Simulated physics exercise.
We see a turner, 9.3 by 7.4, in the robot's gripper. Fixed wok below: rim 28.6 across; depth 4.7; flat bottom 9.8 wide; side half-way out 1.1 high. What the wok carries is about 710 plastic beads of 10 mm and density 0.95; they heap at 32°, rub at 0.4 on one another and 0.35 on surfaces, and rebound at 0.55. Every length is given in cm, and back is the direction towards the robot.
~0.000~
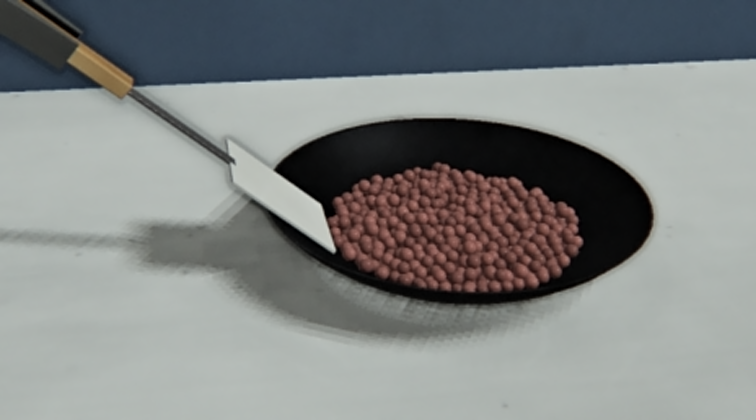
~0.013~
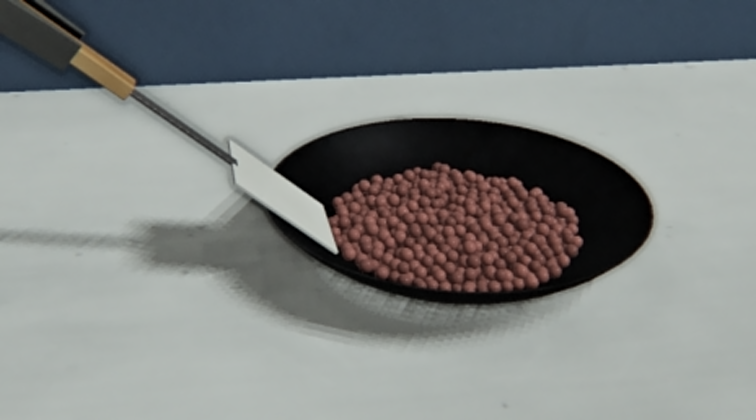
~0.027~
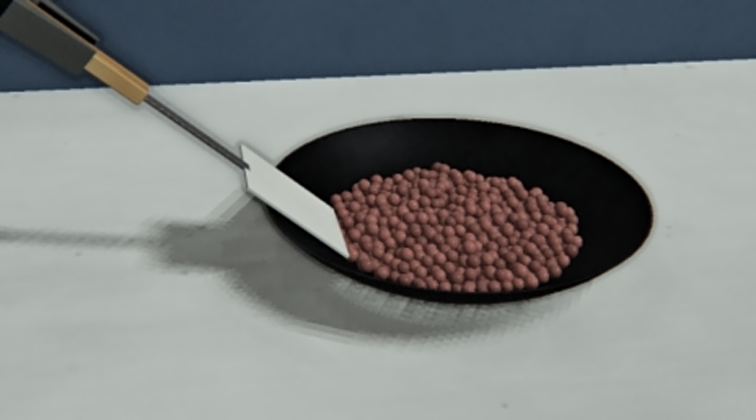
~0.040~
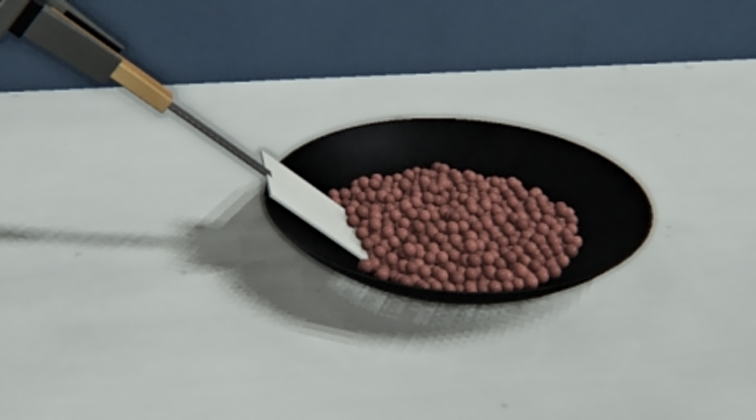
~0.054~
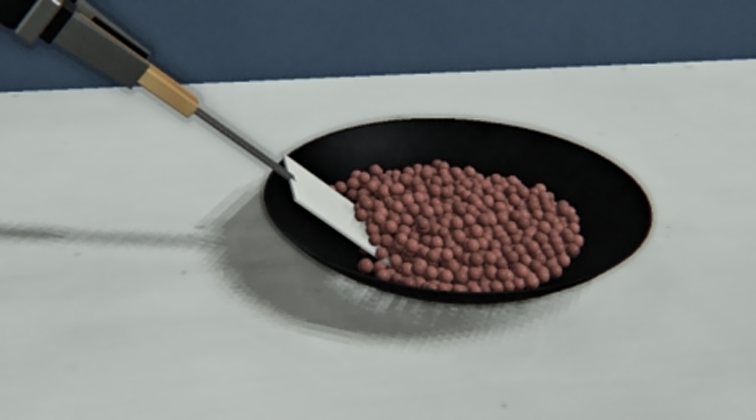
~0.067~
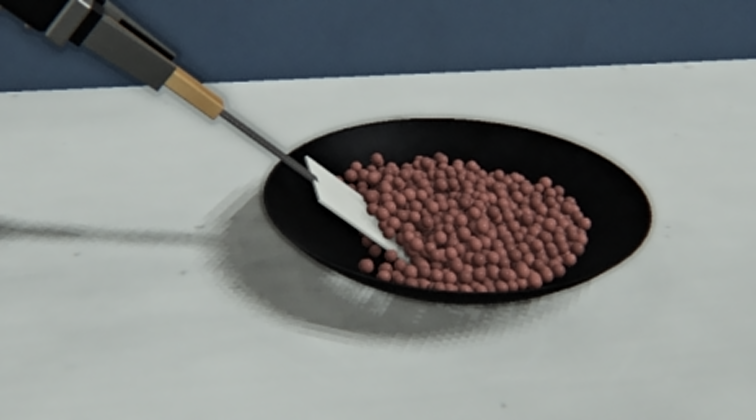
A robot gripper holding a turner with a pale blade starts at the left rim of a black wok, seen from above at an angle on a light grey surface before a dark blue wall. Reddish-brown balls lie heaped inside the wok. After barely moving, the blade slides rightward and slightly down into them, pushing some right while a few slip around its edges, and the camera stays still.
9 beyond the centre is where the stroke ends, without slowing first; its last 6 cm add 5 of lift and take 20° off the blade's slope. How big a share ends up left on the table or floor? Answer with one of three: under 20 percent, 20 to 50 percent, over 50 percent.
20 to 50 percent.
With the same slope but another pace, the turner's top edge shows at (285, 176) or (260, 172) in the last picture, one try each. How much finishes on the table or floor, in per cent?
Respectively, around 15 and 5 per cent.
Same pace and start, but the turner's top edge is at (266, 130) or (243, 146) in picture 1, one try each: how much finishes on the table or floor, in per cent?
Around 30 per cent, then around 25 per cent.
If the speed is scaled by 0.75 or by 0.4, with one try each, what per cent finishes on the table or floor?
Near 20 and near 5 percent respectively.
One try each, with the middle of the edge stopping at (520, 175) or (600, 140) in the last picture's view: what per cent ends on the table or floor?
About 15 and 30 per cent.
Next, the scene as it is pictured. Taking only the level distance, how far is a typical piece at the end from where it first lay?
Some 4 centimetres.
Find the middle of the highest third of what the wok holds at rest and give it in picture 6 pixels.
Roughly at (546, 211).
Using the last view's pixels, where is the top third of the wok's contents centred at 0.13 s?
(496, 191).
After 0.10 s, sloping 41°, highest piece 6 above the table; 708 in the wok.
After 0.13 s, sloping 36°, highest piece 7 above the table; 707 in the wok, 1 on the blade or in flight.
After 0.35 s, sloping 21°, highest piece 16 above the table; 526 in the wok, 66 on the table or floor, 116 on the blade or in flight.
After 1.40 s, sloping 21°, highest piece 5 above the table; 525 in the wok, 183 on the table or floor.
In the end, 525 in the wok, 183 on the table or floor. That is 26 % on the table or floor.
